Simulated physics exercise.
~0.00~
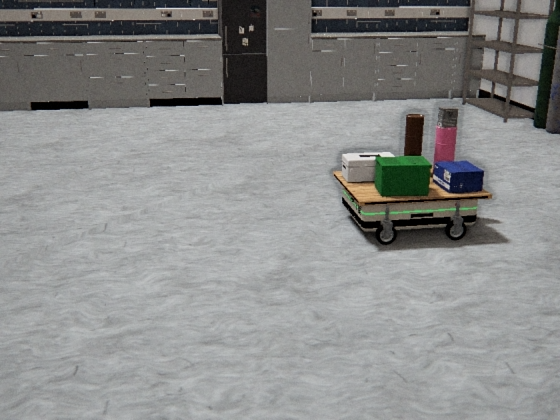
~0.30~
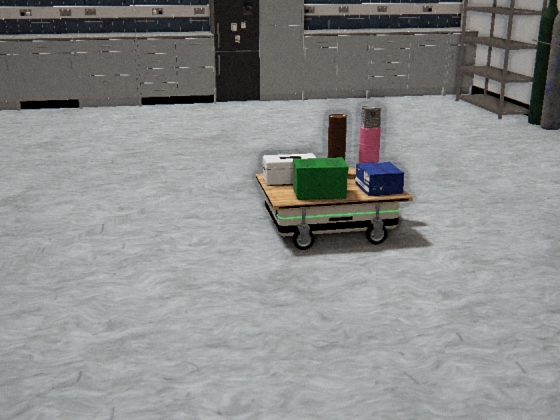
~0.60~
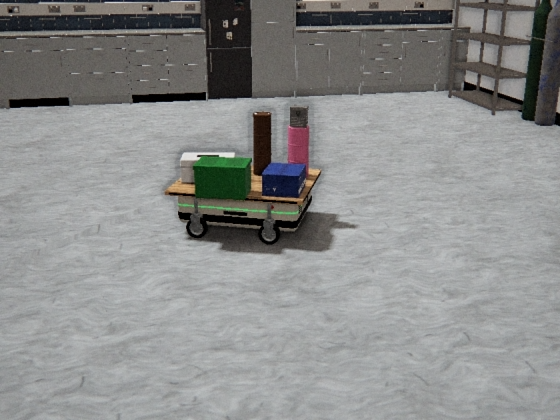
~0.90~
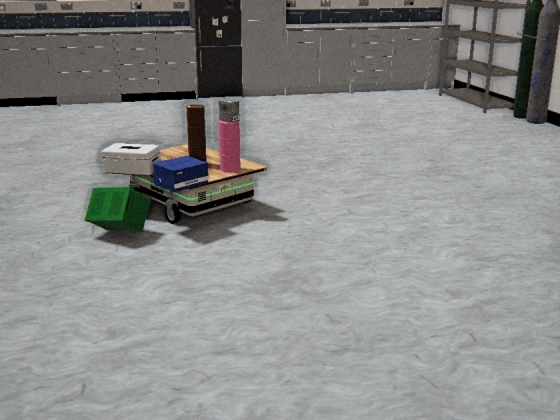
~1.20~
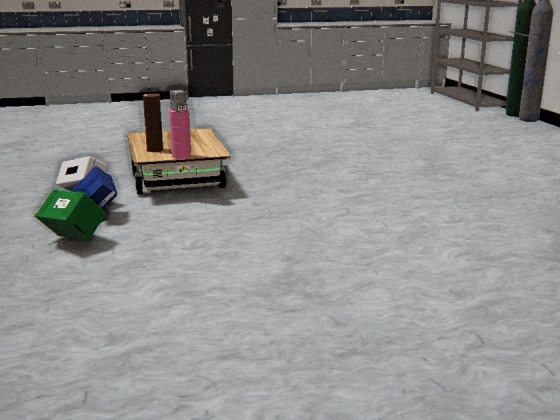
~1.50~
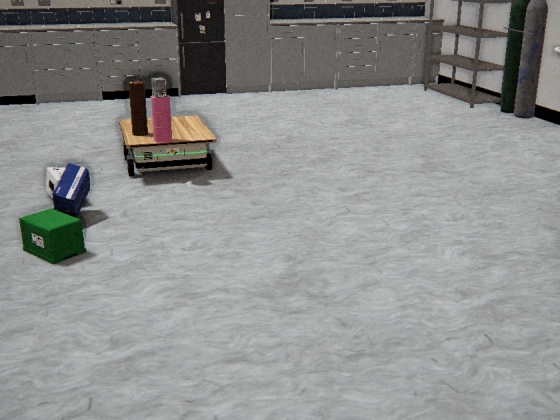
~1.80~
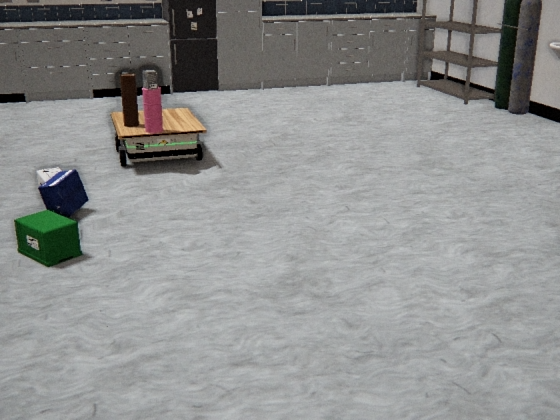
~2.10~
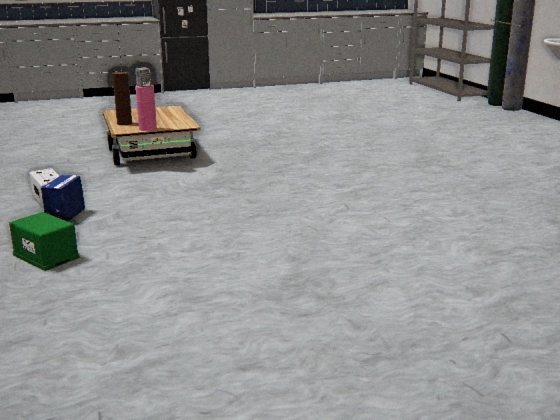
To begin with, a low wheeled cart with a wooden deck rolls leftward across a pale floor, carrying a green box, a blue box, a white box, a dark brown cylinder and a pink cylinder with a grey object on top. As it starts swinging away toward the back cabinets, the green box slides off and tips over. The blue and white boxes follow, tumbling onto the floor beside it. The cart continues a little farther back and slows. Finally, the three boxes lie at left, while the cylinders still stand on the deck.
